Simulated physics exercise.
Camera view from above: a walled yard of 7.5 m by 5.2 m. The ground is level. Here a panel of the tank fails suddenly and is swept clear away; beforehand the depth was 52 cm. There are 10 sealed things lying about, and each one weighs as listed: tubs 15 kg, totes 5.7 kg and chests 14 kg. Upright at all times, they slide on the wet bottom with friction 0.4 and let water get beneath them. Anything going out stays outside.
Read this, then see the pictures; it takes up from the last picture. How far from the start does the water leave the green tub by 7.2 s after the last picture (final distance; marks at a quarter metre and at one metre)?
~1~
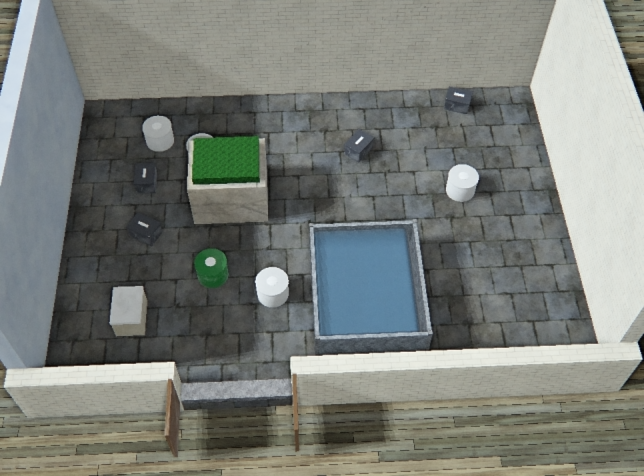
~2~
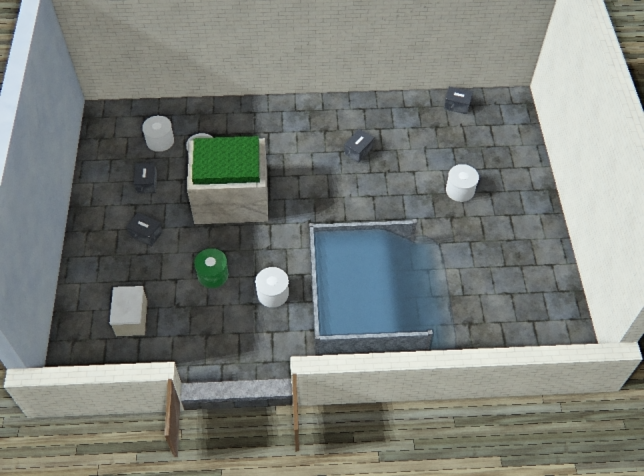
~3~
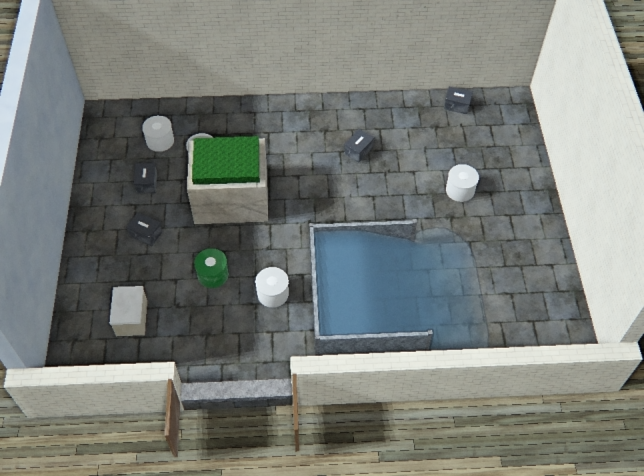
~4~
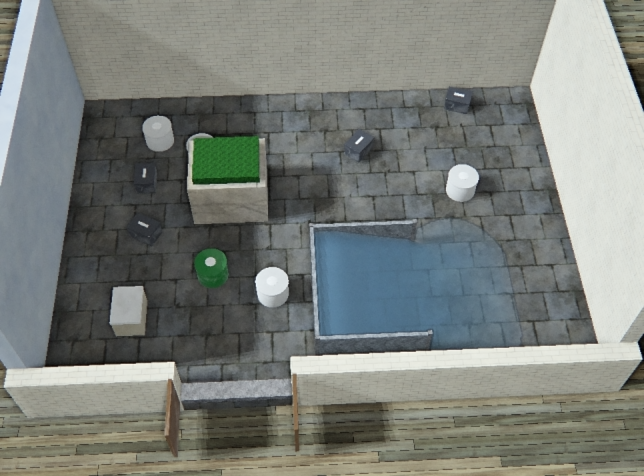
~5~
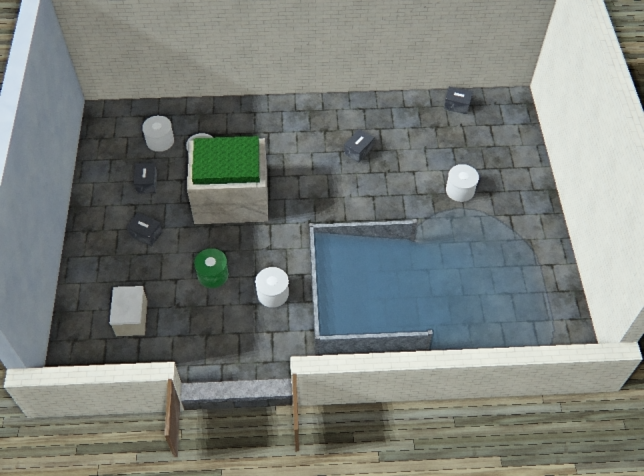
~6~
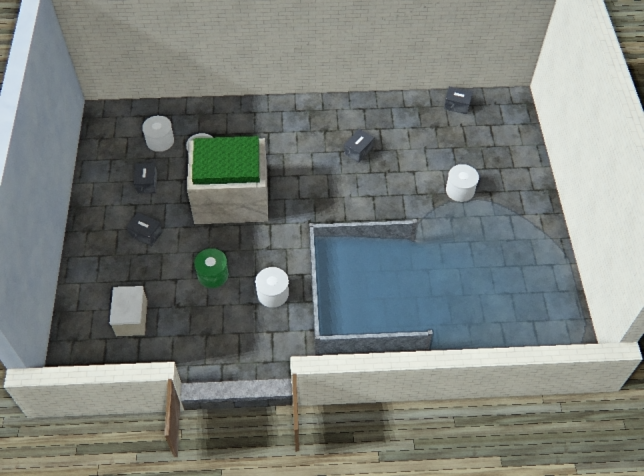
Prediction - the green tub does not really move.
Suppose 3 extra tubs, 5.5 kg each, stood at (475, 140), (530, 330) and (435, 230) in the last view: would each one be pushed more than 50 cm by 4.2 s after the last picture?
So that's beyond the threshold, beyond the threshold and beyond the threshold, in that sequence.
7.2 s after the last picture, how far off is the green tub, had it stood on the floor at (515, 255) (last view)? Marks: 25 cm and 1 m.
Observed: Object goes well off.
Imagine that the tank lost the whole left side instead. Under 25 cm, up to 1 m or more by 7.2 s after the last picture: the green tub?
With that failure, the green tub lands a long way off.
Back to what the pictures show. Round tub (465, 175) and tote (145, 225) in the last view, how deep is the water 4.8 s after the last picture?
4 and 0 cm.
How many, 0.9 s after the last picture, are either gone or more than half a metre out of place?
By that time the total stands at 0.
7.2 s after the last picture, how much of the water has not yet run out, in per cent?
About 100 in a hundred parts of the water.
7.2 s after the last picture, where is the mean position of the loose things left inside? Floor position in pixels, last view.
Centre of the remaining things: Roughly (206, 198).
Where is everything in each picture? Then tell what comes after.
The first frame shows the green tub at (211, 262) rests on the ground; 2.4 m2 under water; 0 of 10 have shifted.
The second frame shows the green tub at (211, 262), on the bottom; water covers 3.3 m2; 0 of 10 have shifted.
The third frame shows the green tub at (211, 262) rests on the ground; 4.3 m2 under water; 0 of 10 have shifted.
The fourth frame shows the green tub at (211, 262), on the bottom; water covers 5.4 m2; 0 of 10 have shifted.
The fifth frame shows the green tub at (211, 262), on the bottom; water covers 6.7 m2; 0 of 10 have shifted.
The sixth frame shows the green tub at (211, 262) rests on the ground; 7.9 m2 under water; 0 of 10 have shifted.
Then, 0.9 s after the last picture the green tub is near (211, 262), 0.0 m from its start, aground; 0 of 10 are out; 0 afloat.
Then, 2.8 s after the last picture the green tub is near (211, 262), 0.0 m from its start, aground; 0 of 10 are out; 1 afloat.
Then, 4.8 s after the last picture the green tub is near (211, 262), 0.0 m from its start, aground; 0 of 10 are out; 0 afloat.
Then, 7.2 s after the last picture the green tub is near (211, 262), 0.0 m from its start, aground; 0 of 10 are out; 1 afloat.
